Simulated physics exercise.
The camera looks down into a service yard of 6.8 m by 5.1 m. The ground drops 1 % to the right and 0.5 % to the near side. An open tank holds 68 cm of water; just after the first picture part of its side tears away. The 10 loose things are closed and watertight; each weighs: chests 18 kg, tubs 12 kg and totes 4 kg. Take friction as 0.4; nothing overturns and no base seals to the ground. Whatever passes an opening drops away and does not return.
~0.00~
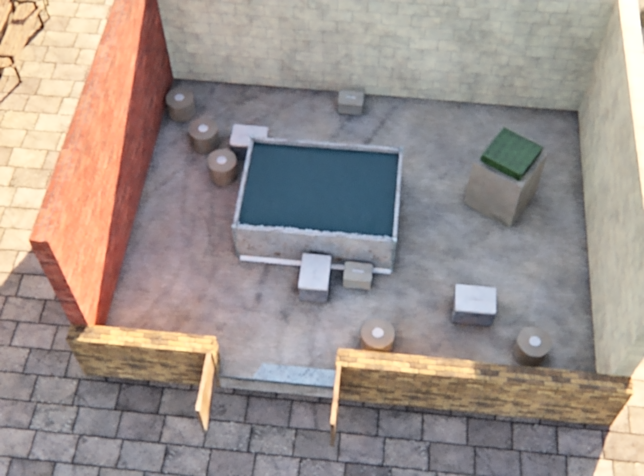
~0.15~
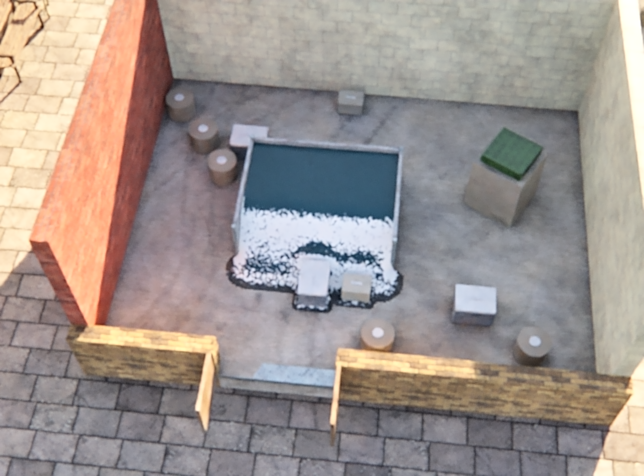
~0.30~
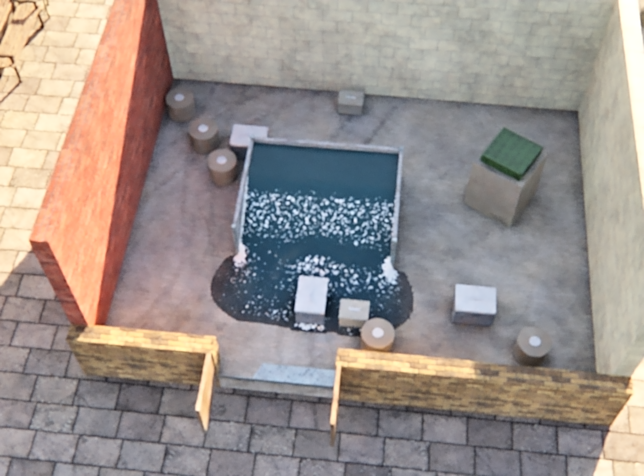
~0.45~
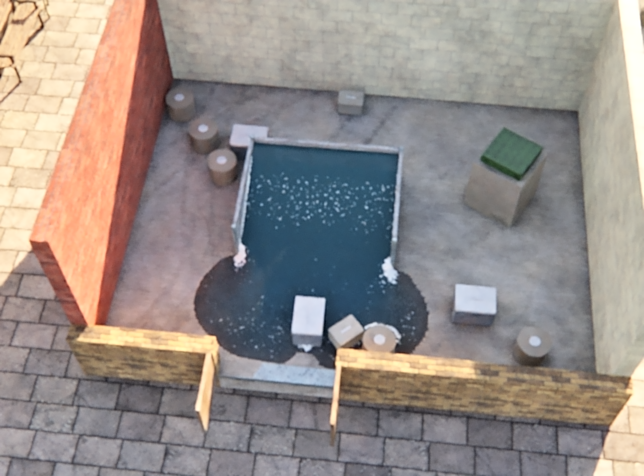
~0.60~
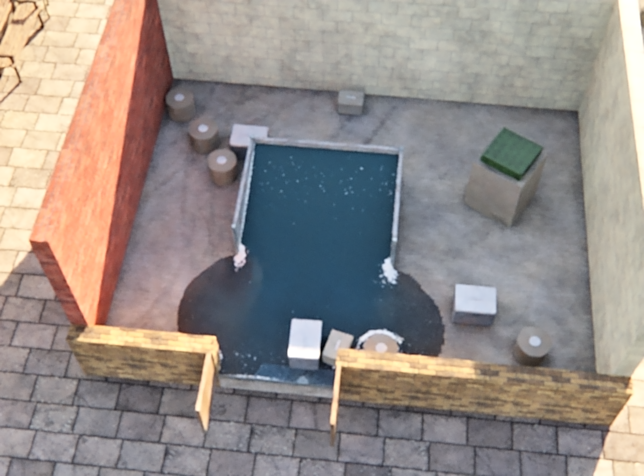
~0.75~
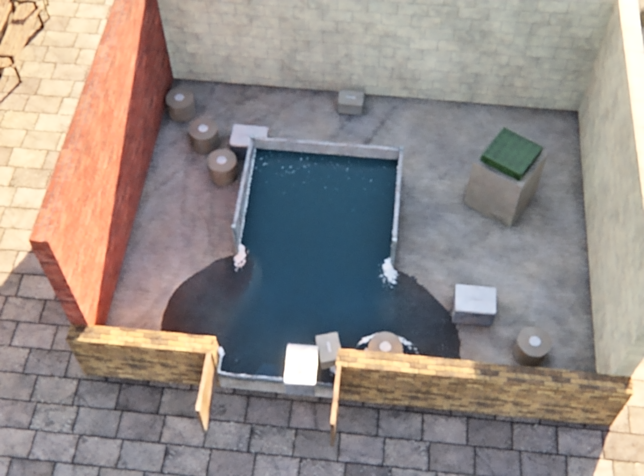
Dark water bursts through the near side of a low rectangular tank in a walled yard, seen from above by a camera that stays still. Grey tubs and pale boxes stand around it, a green-topped block at right, a red wall at left. White froth thins as the pool widens, and a white box and a smaller grey one slide toward the front opening.
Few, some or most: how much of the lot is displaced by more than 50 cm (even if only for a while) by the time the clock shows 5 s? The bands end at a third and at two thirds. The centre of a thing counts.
That comes to from one to two thirds.
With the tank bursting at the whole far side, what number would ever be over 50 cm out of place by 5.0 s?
In that case 6 of them.
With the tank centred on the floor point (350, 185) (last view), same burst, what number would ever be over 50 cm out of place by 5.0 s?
In that case 5 of them.
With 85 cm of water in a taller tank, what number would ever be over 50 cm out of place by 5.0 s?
In that case 4 of them.
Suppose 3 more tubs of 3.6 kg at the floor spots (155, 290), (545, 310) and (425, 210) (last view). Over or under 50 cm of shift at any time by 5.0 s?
In that order: Over, more, under.
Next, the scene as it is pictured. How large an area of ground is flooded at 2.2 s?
Roughly 15 m2.
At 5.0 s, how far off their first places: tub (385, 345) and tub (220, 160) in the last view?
In turn: 300 cm, 5 cm.
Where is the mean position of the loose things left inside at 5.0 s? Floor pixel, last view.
Around (342, 166).
After 1.1 s 2 of 10 are over 50 cm from their spots; 1 afloat.
After 2.2 s 4 of 10 are over 50 cm from their spots; 0 afloat.
After 3.5 s 4 of 10 are over 50 cm from their spots; 0 afloat.
After 5.0 s 4 of 10 are over 50 cm from their spots, and 4 have been at some point; 0 afloat.
